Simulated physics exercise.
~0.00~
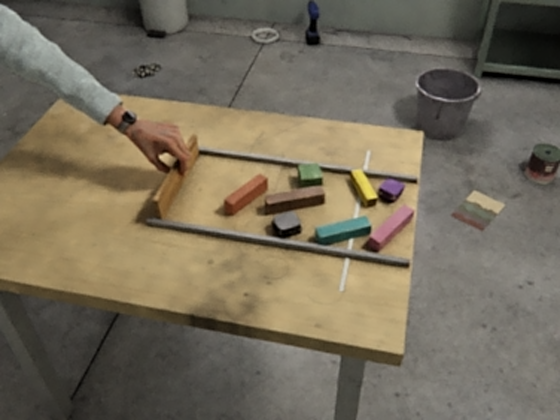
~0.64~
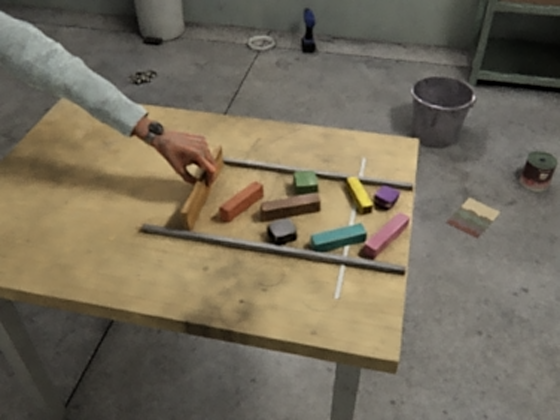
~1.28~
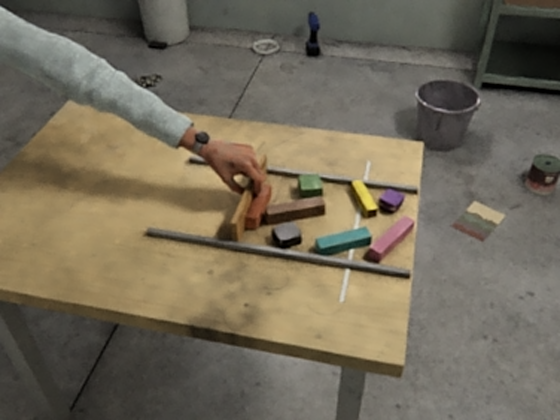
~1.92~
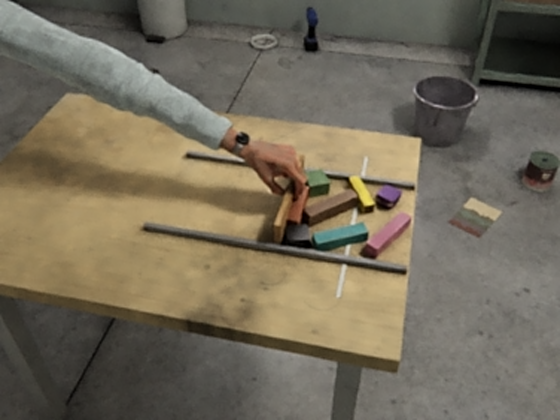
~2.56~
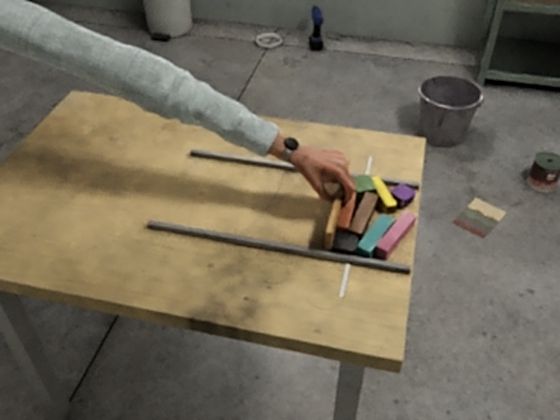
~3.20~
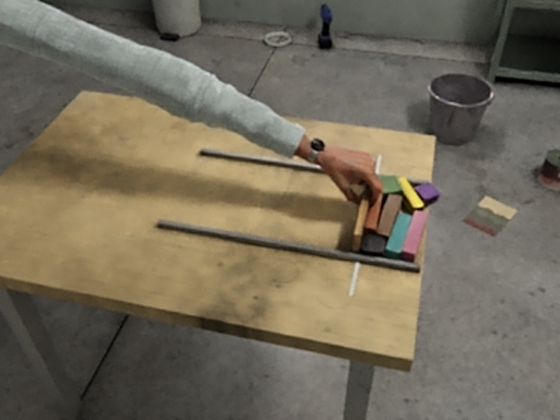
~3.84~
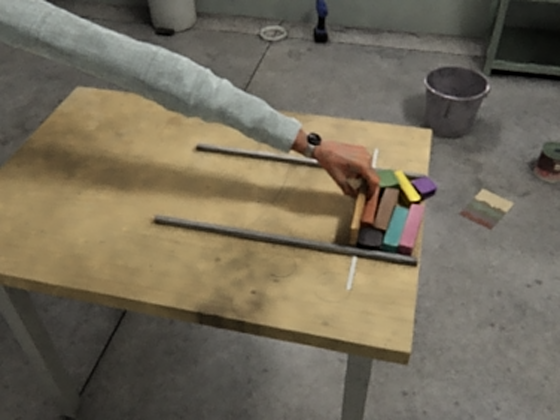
On a wooden table, a hand pushes a board right, bunching eight colored blocks together.
